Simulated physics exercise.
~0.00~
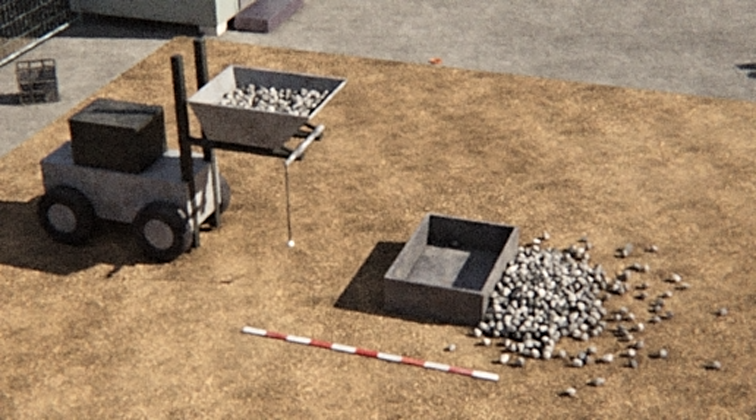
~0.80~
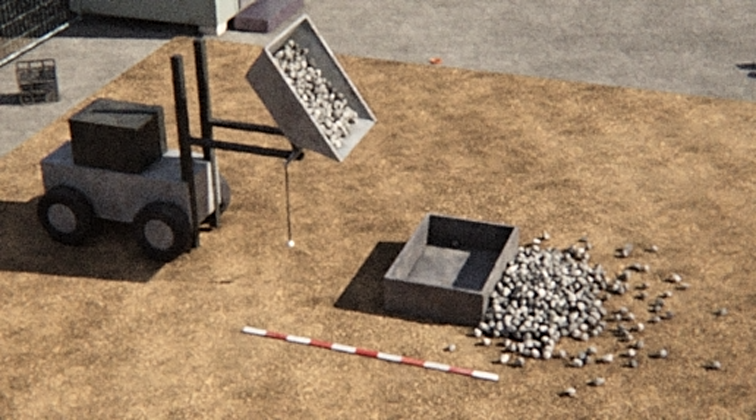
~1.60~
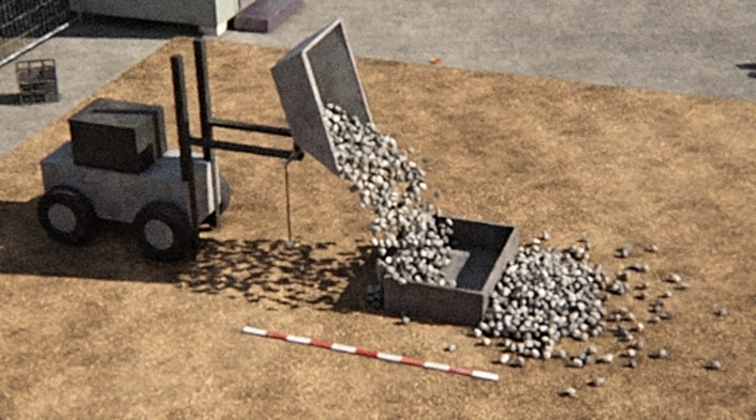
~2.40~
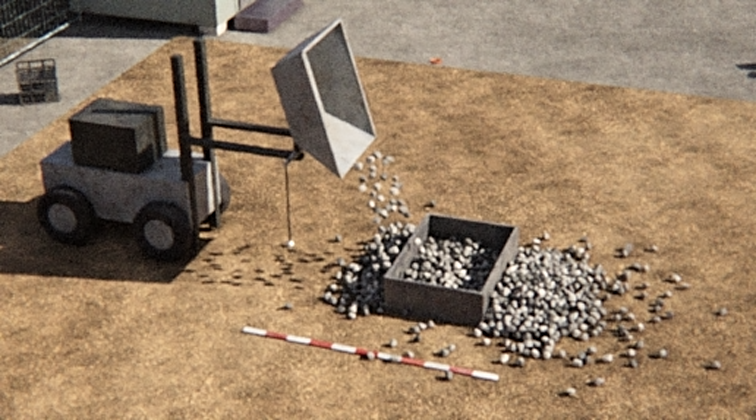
In this clip, a forklift tips a raised grey skip of stones toward an open bin beside an existing stone pile, sending a stream down; finally the skip hangs steeply tilted, with stones in the bin, a new heap to its left and a few still falling.
